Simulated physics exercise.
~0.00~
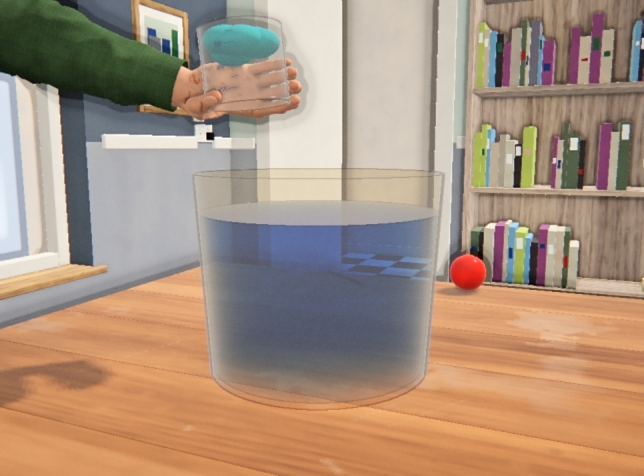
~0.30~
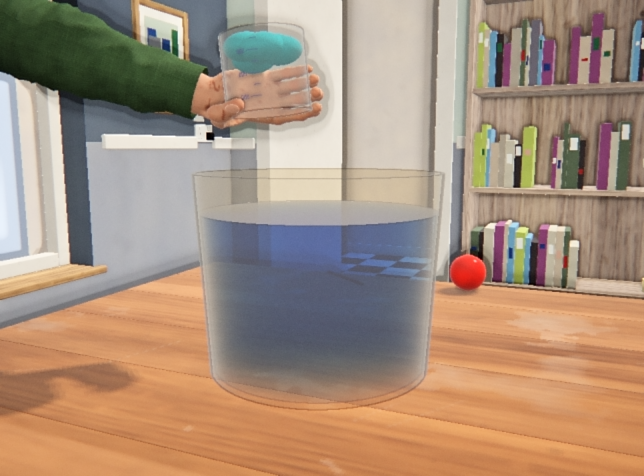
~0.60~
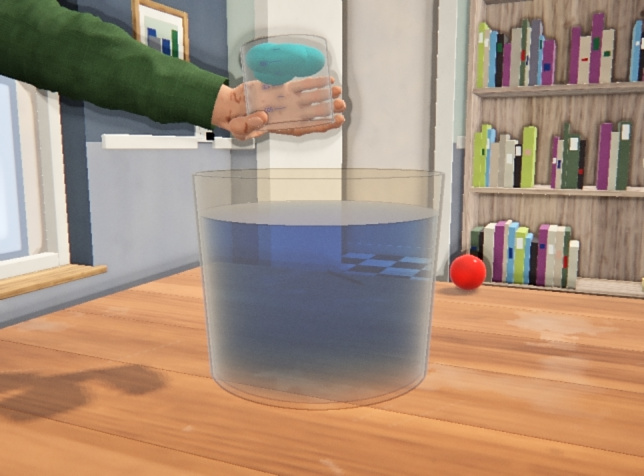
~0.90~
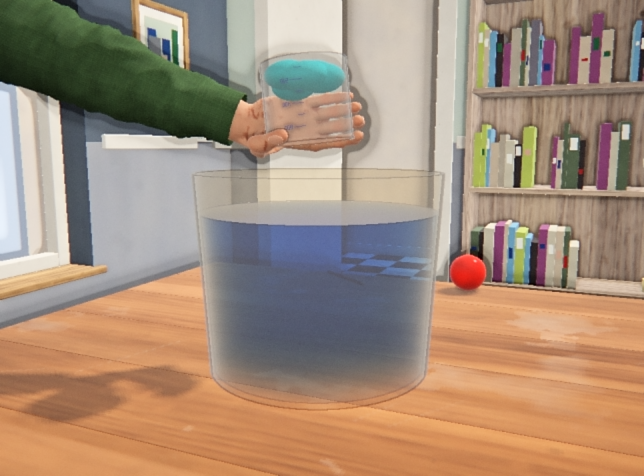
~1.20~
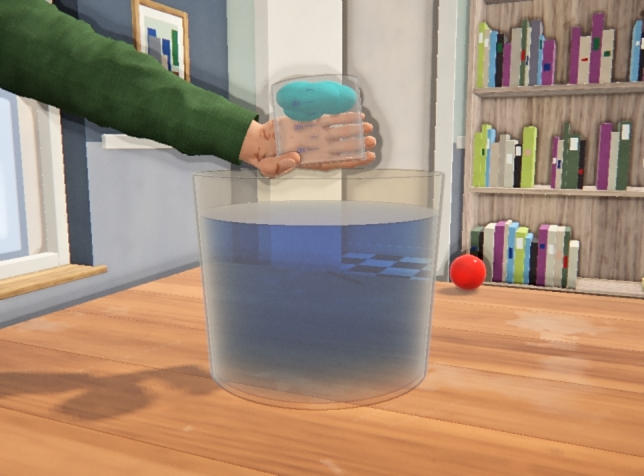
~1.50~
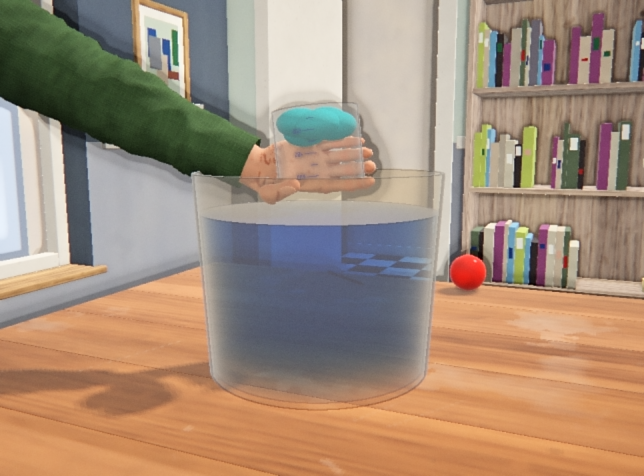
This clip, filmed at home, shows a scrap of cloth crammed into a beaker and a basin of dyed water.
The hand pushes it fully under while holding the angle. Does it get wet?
No: It is never reached.
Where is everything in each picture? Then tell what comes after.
The first picture shows beaker (244, 69) mouth down; above the basin.
The second picture shows beaker (266, 76) mouth down; scrap of cloth (263, 48); coming down.
The third picture shows beaker (288, 87) mouth down; lower.
The fourth picture shows beaker (307, 104) mouth down; scrap of cloth (304, 75); lower still.
The fifth picture shows beaker (318, 125) mouth down; close to the surface.
The sixth picture shows beaker (319, 151) mouth down; scrap of cloth (316, 122); just over the surface.
By 2.0 s, the beaker enters the dyed water.
By 2.6 s, air is trapped inside and holds the level down.
By 4.0 s, the beaker is under, still full of air, and the scrap of cloth is dry.
